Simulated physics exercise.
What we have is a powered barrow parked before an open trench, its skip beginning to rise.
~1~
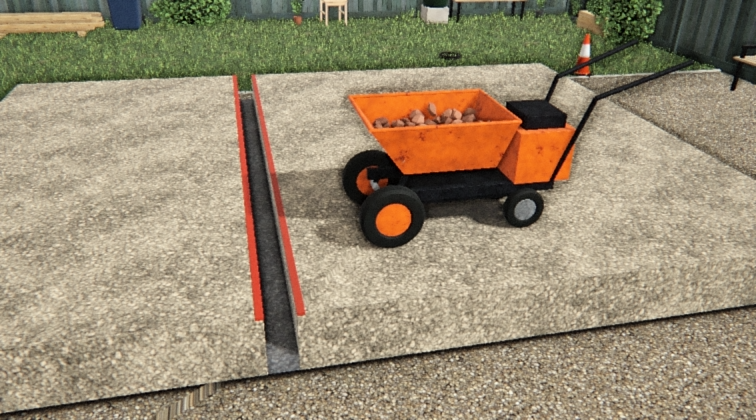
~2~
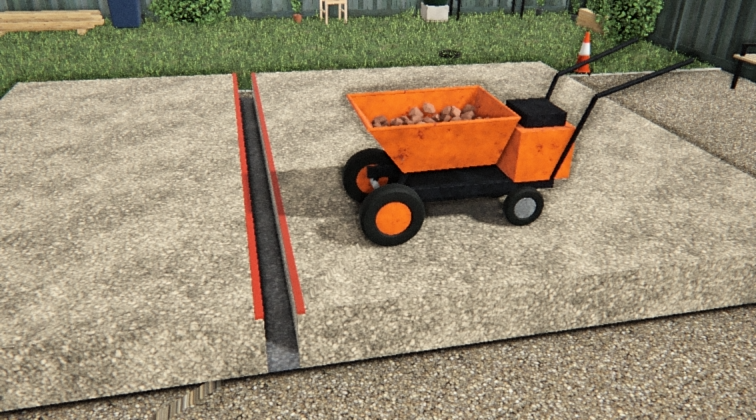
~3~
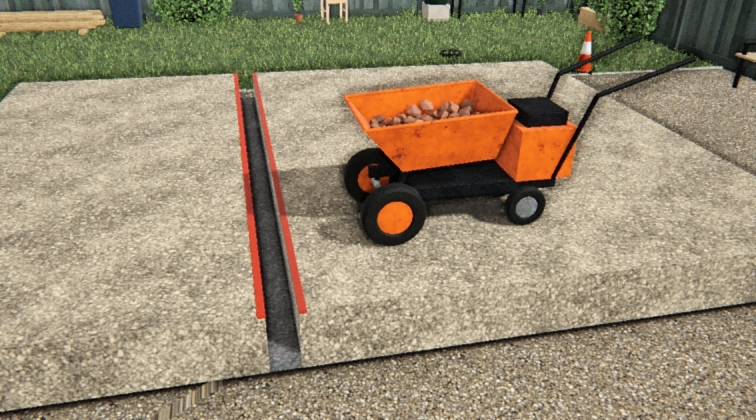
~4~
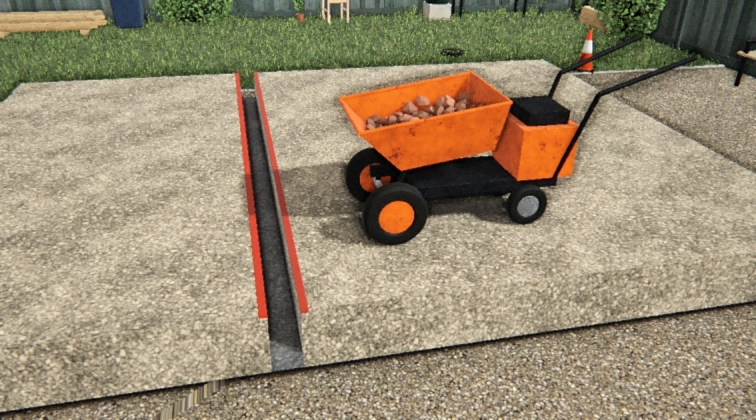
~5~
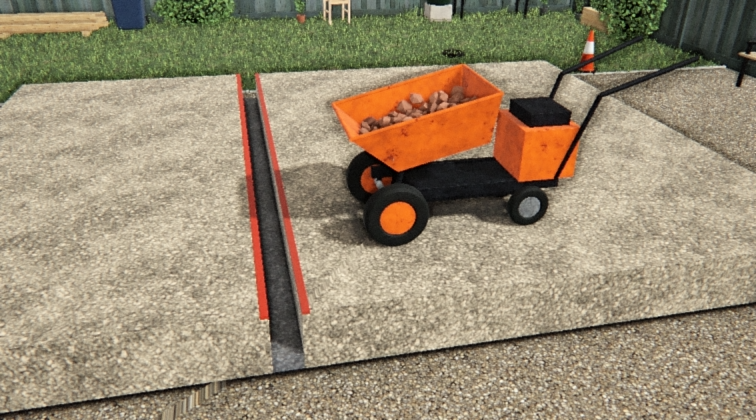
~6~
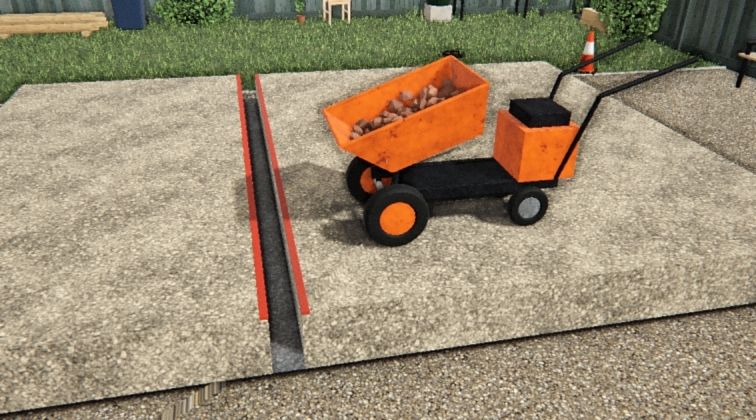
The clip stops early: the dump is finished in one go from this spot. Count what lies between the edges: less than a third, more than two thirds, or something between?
It catches over two thirds.
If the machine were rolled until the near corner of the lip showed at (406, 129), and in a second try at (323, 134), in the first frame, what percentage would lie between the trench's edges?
First some 50, then 0 per cent.
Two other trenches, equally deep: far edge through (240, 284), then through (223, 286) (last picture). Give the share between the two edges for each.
In turn 100 and 100 in a hundred.
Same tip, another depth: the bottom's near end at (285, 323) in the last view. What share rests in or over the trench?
About 50 per cent.
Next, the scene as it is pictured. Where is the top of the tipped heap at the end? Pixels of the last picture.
At about (244, 231).
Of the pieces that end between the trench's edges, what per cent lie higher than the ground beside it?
Close to 5 per cent.
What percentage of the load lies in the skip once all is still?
Close to 0 per cent.
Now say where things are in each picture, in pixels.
In the first picture, lip of the skip at (371, 131), level; top of the load at (432, 128), lumps of rubble; first edge of the trench at (294, 278); far edge at (255, 282), the trench under half as wide as the skip, and about as deep as wide.
In the second picture, lip of the skip at (369, 130), level; top of the load at (444, 120).
In the third picture, lip of the skip at (366, 131), tipped barely; top of the load at (454, 117).
In the fourth picture, lip of the skip at (360, 134), tipped a little; top of the load at (450, 112).
In the fifth picture, lip of the skip at (352, 140), tipped a little; top of the load at (448, 112).
In the sixth picture, lip of the skip at (341, 147), tipped clearly; top of the load at (444, 97); first edge of the trench at (299, 277); far edge at (260, 281).
Soon after the last picture, skip tipped steeply; all in the skip.
A little later, skip tipped right over; most in the skip; a stray few short of the trench; a small part in or heaped over the trench; a stray few beyond it; a stray few falling.
Later still, skip tipped right over; a stray few in the skip; a stray few short of the trench; most in or heaped over the trench; about a quarter beyond it.
By the end, skip tipped right over; a stray few short of the trench; most in or heaped over the trench; about a quarter beyond it.
